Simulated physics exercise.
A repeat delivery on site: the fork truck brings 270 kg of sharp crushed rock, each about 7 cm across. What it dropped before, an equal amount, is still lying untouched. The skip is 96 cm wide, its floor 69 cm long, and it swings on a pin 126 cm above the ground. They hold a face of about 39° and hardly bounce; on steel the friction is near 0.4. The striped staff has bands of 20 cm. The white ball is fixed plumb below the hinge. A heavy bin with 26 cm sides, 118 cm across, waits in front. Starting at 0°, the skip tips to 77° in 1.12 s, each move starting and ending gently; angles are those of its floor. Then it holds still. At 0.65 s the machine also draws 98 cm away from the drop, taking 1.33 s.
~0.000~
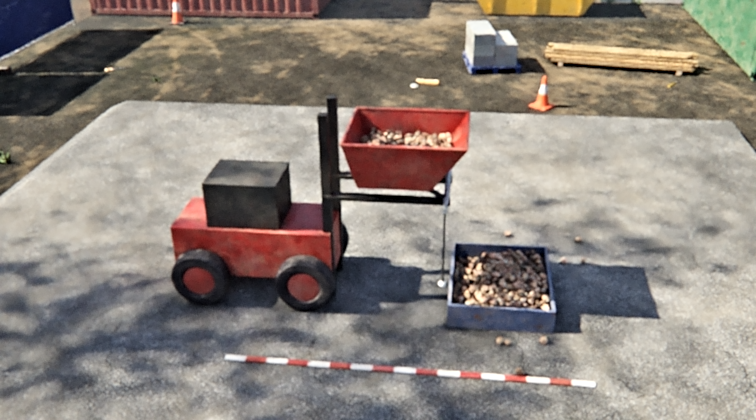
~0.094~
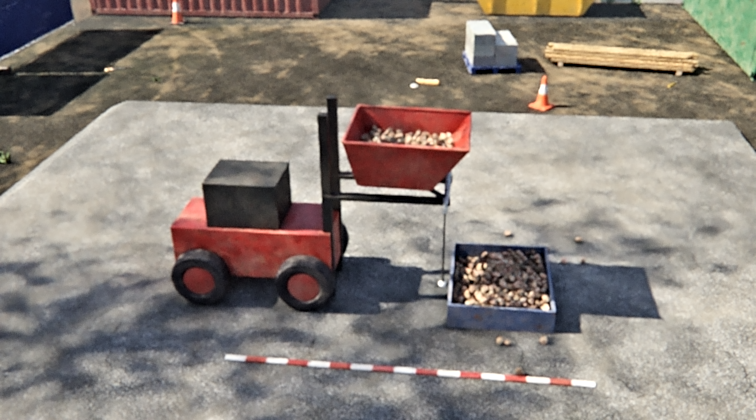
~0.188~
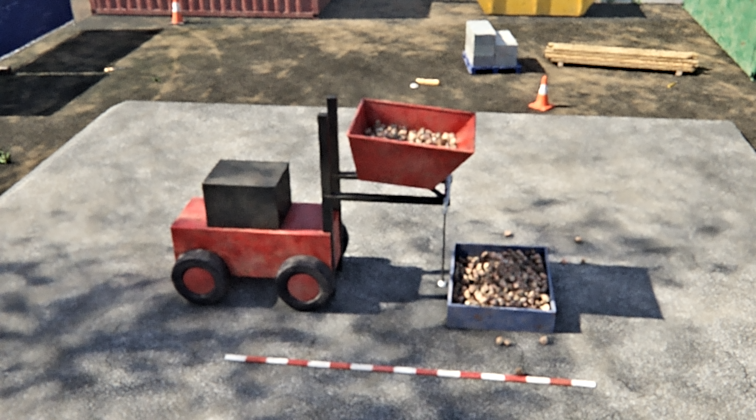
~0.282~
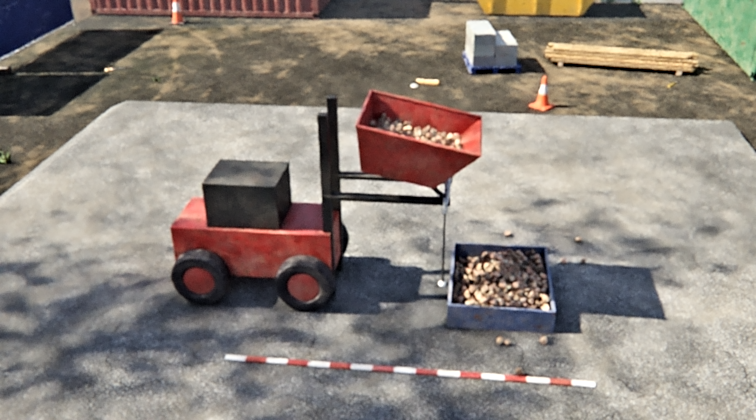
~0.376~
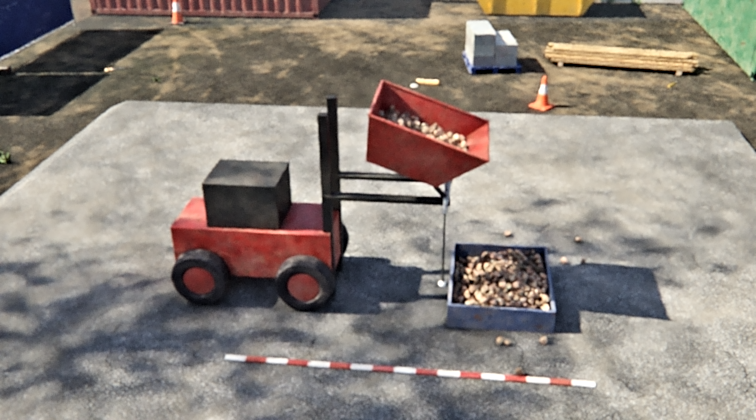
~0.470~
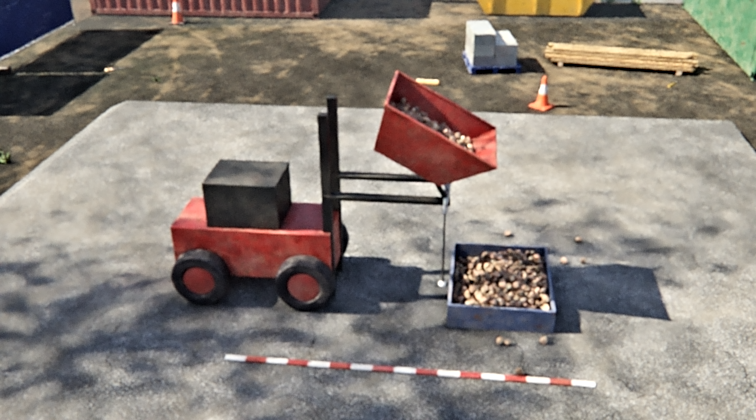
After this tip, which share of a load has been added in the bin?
About 66 per cent.
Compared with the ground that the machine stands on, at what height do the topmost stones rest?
Some 44 cm above that level.
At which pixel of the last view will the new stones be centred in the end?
Their middle is at about (492, 278).
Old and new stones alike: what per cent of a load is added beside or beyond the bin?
About 15 per cent.
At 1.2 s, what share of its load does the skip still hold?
About 60 per cent.
After 0.8 s the floor is at 65°; in per cent of one load, 100 in the skip, 98 in the bin, 2 beside or beyond the bin; the foremost stones are at (556, 266).
After 1.2 s the floor is at 77°; in per cent of one load, 60 in the skip, 138 in the bin, 2 beside or beyond the bin; the foremost stones are at (555, 265).
After 2.4 s the floor is at 77°; in per cent of one load, 8 in the skip, 12 short of the bin, 164 in the bin, 15 beside or beyond the bin; the foremost stones are at (633, 302).
After 4.9 s the floor is at 77°; in per cent of one load, 0 in the skip, 21 short of the bin, 164 in the bin, 15 beside or beyond the bin; the foremost stones are at (633, 302). Net gain in the bin, 66.
